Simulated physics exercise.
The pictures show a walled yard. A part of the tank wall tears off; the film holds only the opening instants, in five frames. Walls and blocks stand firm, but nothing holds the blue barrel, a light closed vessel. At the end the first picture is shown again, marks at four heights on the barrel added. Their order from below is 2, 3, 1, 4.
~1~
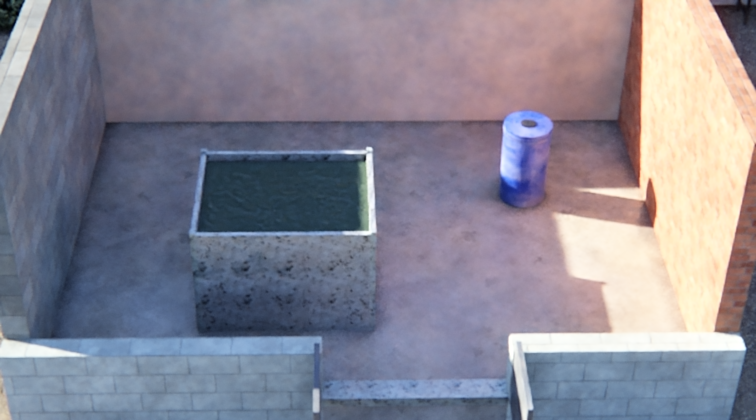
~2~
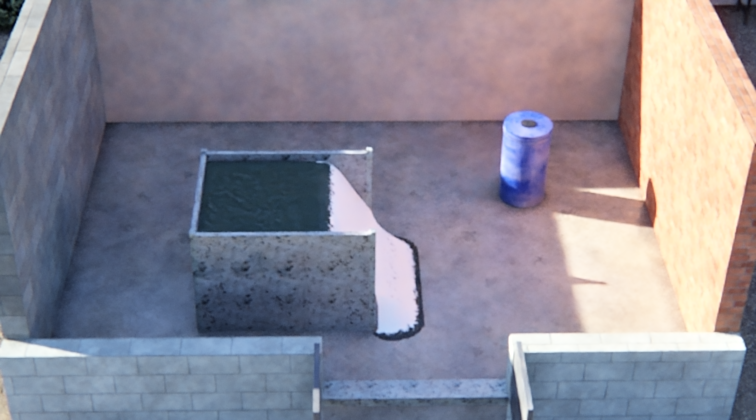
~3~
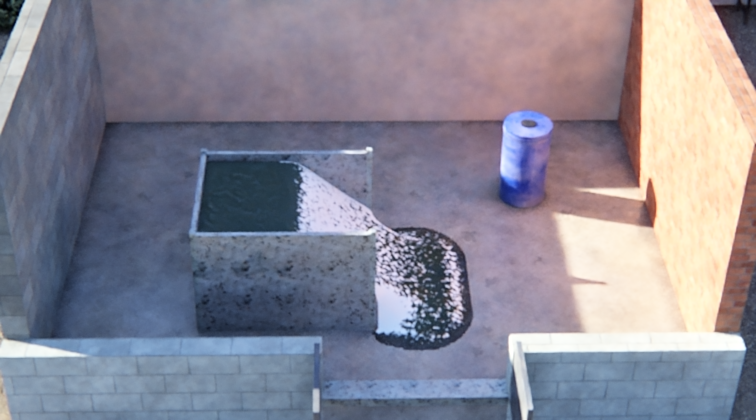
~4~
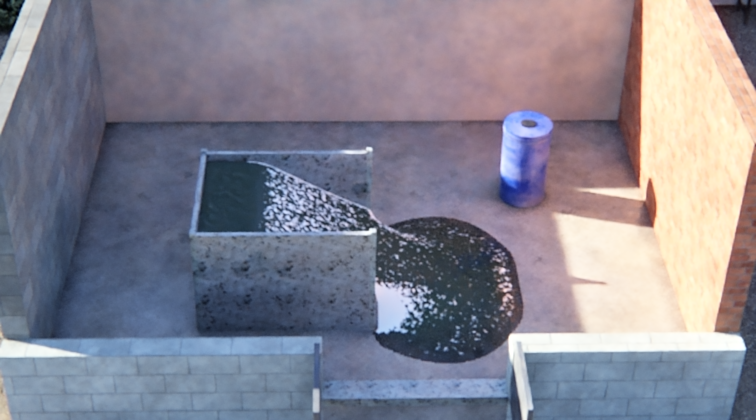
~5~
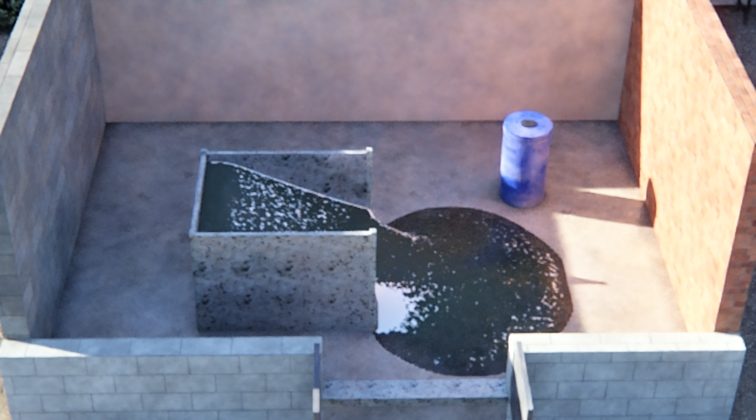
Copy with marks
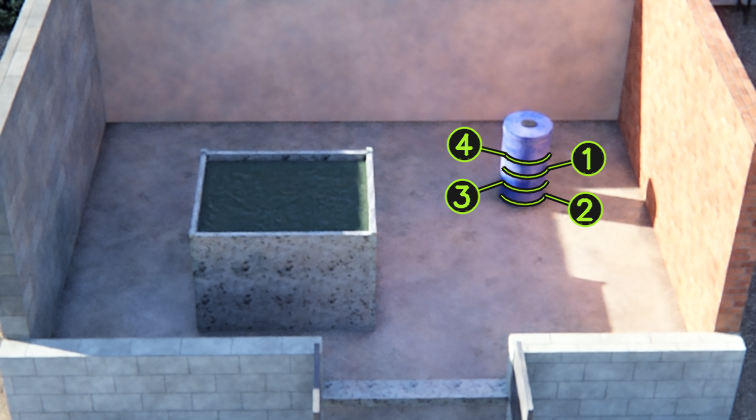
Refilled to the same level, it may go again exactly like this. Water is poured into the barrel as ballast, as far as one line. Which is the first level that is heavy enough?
Line 1 just does it.
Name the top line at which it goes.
3.
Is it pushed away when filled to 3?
Yes, it does.
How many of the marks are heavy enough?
Two.
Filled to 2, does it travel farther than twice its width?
Yes.
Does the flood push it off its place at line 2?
Yes, that goes wrong.
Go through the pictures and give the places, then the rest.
In the first frame, lid of the blue barrel at (528, 124); tank full, its middle at (285, 198); open gate at (416, 339).
In the second frame, 3 % of the ground wet, in view closest to the barrel at (396, 239).
In the third frame, 6 % of the ground wet, in view closest to the barrel at (439, 237).
In the fourth frame, 11 % of the ground wet, in view closest to the barrel at (461, 224).
In the fifth frame, lid of the blue barrel at (528, 124); 16 % of the ground wet, in view closest to the barrel at (497, 220).
On the marked copy, 1 at (527, 177); 2 at (525, 204); 3 at (526, 190); 4 at (529, 163); from the bottom up 2, 3, 1, 4.
For line 1, it does not move.
For line 2, it is pushed about 7 times its own width away.
For line 3, it is pushed about its own width away.
For line 4, it does not move.
